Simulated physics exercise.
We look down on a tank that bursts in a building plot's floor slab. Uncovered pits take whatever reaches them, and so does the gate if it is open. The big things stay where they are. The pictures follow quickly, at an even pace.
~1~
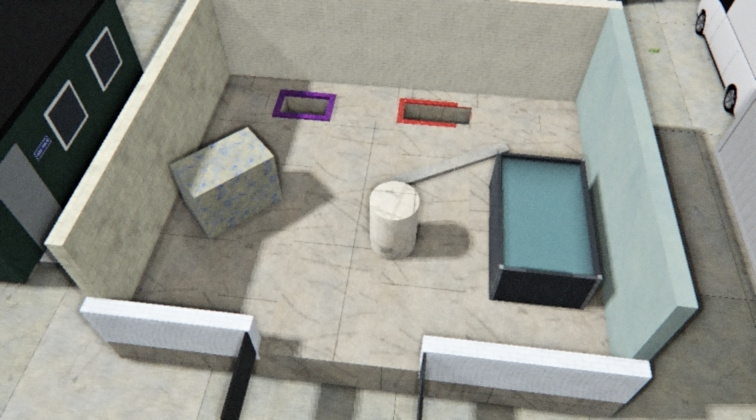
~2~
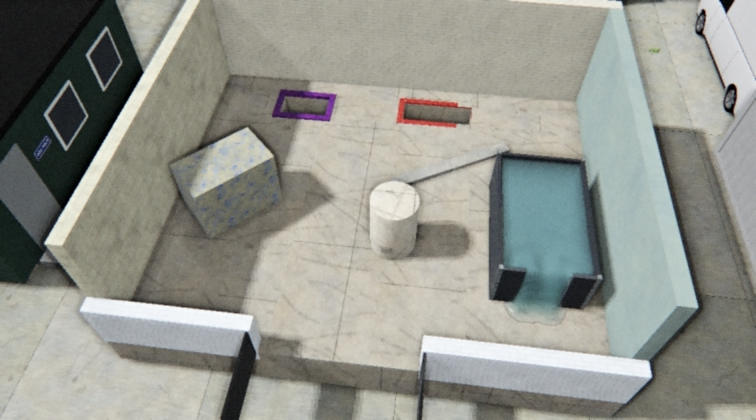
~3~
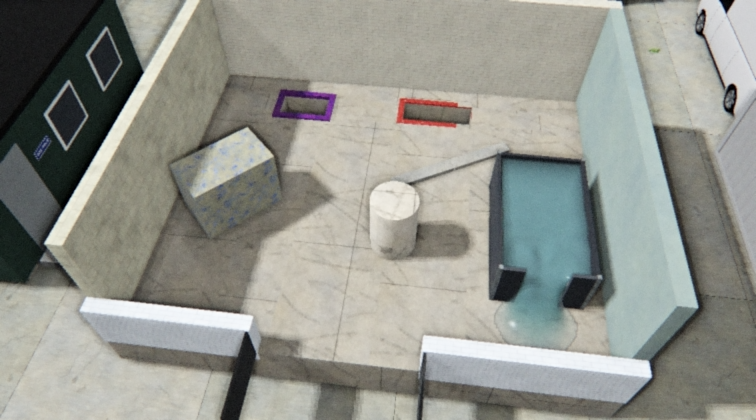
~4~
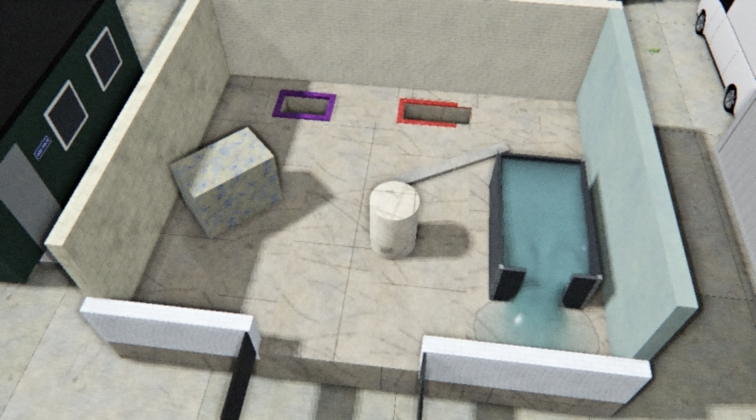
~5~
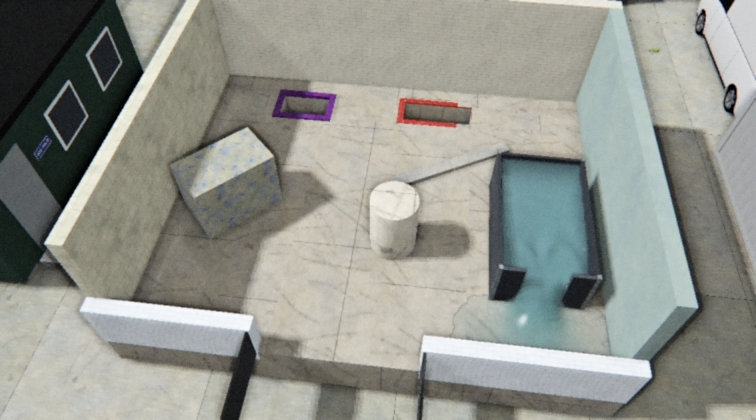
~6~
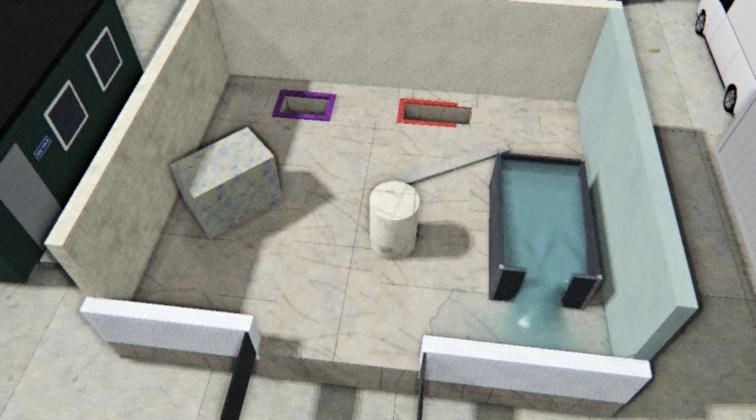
A walled building plot with a pale, marble-like floor slab is seen from above, its right wall light blue. A patterned block sits at left, a white cylinder with a thin grey bar stands centrally, purple- and red-edged openings lie behind, and a dark tank of blue water stands right. The tank's near side opens and water pours out, spreading thinly across the slab, while the camera stays still.
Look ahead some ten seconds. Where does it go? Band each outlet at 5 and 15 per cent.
One by one: The gate takes between 5 and 15 %; the purple pit takes less than 5 %; the red pit takes between 5 and 15 %.
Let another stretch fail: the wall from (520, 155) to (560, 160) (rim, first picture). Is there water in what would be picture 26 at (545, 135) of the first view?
There: Wet.
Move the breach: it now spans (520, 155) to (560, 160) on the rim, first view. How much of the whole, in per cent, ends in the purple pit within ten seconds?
Roughly, in per cent: Purple 4.
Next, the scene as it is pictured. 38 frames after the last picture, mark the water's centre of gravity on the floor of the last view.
Close to (426, 240).
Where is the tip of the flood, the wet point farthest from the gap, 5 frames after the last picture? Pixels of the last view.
Around (299, 342).
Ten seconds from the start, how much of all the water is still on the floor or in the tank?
Near 82 in a hundred.
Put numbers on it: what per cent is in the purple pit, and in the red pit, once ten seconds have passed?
Near 0 and 10 in a hundred.
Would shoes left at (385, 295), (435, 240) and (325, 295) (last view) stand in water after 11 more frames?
In turn: Flooded, free of water, wet.
A moment on, water covers 15 % of the floor; the gate 0 %, the purple pit 0 %, the red pit 0 %.
Next, water covers 30 % of the floor; the gate 1 %, the purple pit 0 %, the red pit 0 %.
Then, water covers 45 % of the floor; the gate 3 %, the purple pit 0 %, the red pit 0 %.
Later, water covers 70 % of the floor; the gate 5 %, the purple pit 0 %, the red pit 3 %.
In the end, water covers 90 % of the floor; the gate 8 %, the purple pit 0 %, the red pit 10 %.
